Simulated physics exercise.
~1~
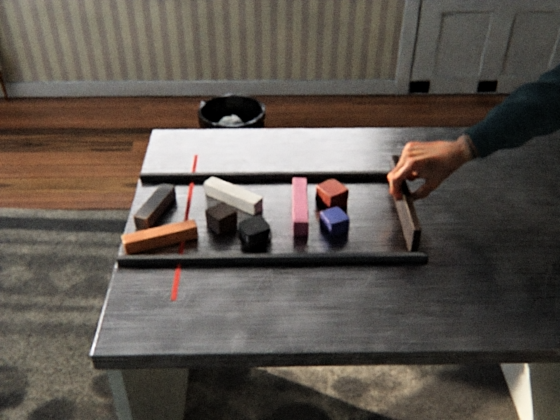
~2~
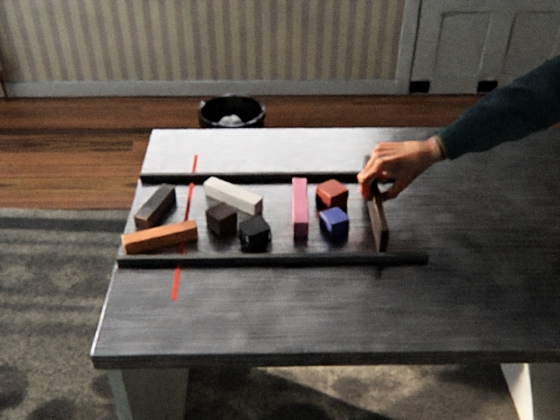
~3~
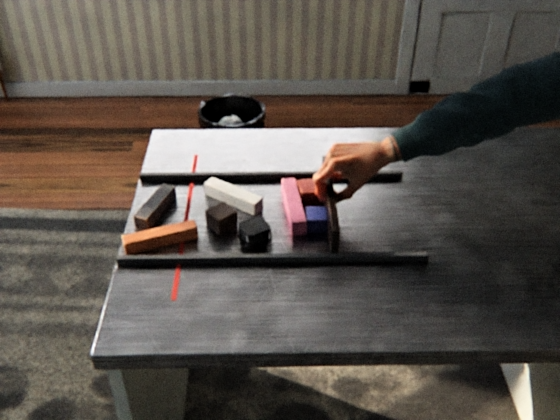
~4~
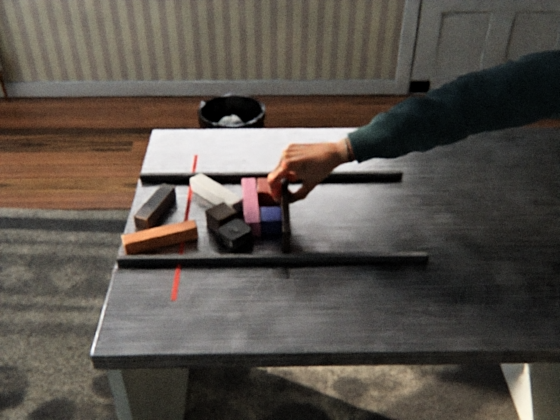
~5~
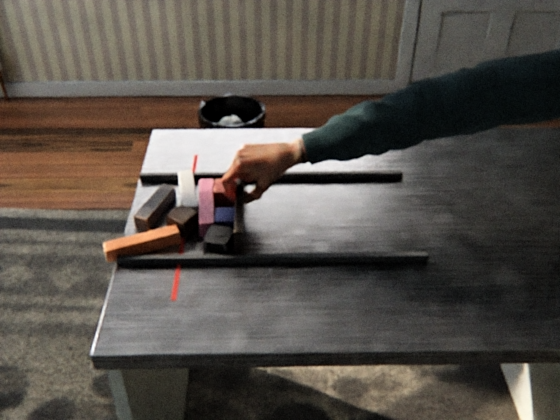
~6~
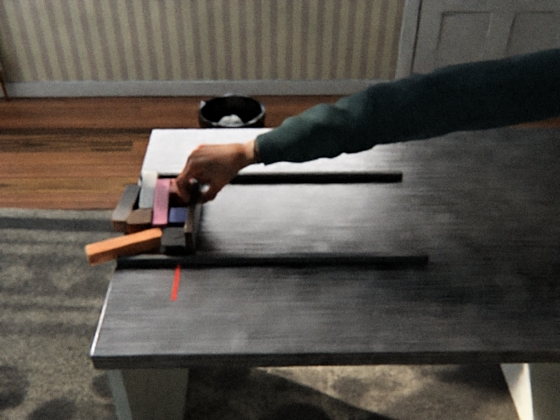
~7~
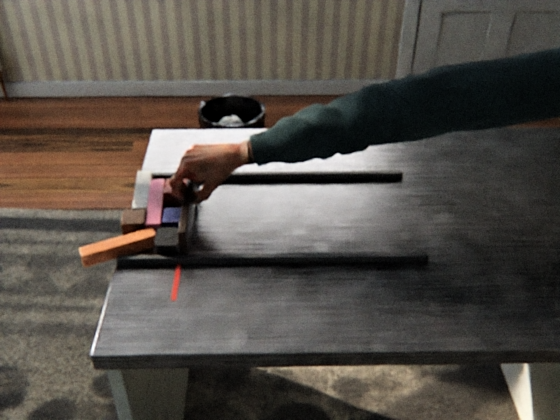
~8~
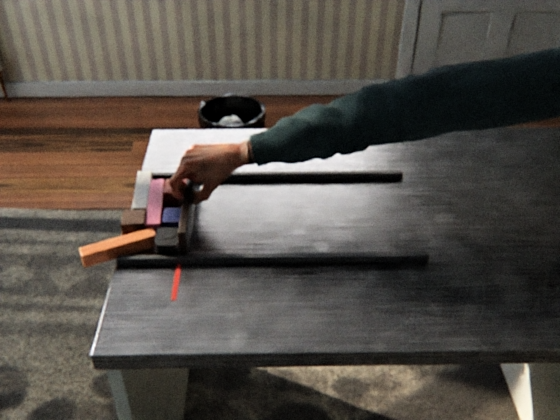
In a room with striped wallpaper, a hand holds a board upright at the right of a group of coloured sticks and blocks lying between two dark rails on a table. The hand slides the board left, gathering the red and blue blocks against the pink bar. The bunch then presses into the white, brown and black pieces, turning some of them. Next it pushes the grey and orange bars toward the table's left edge. The grey bar goes over and out of sight, and the board stops with the orange bar jutting past the edge and the rest packed together.
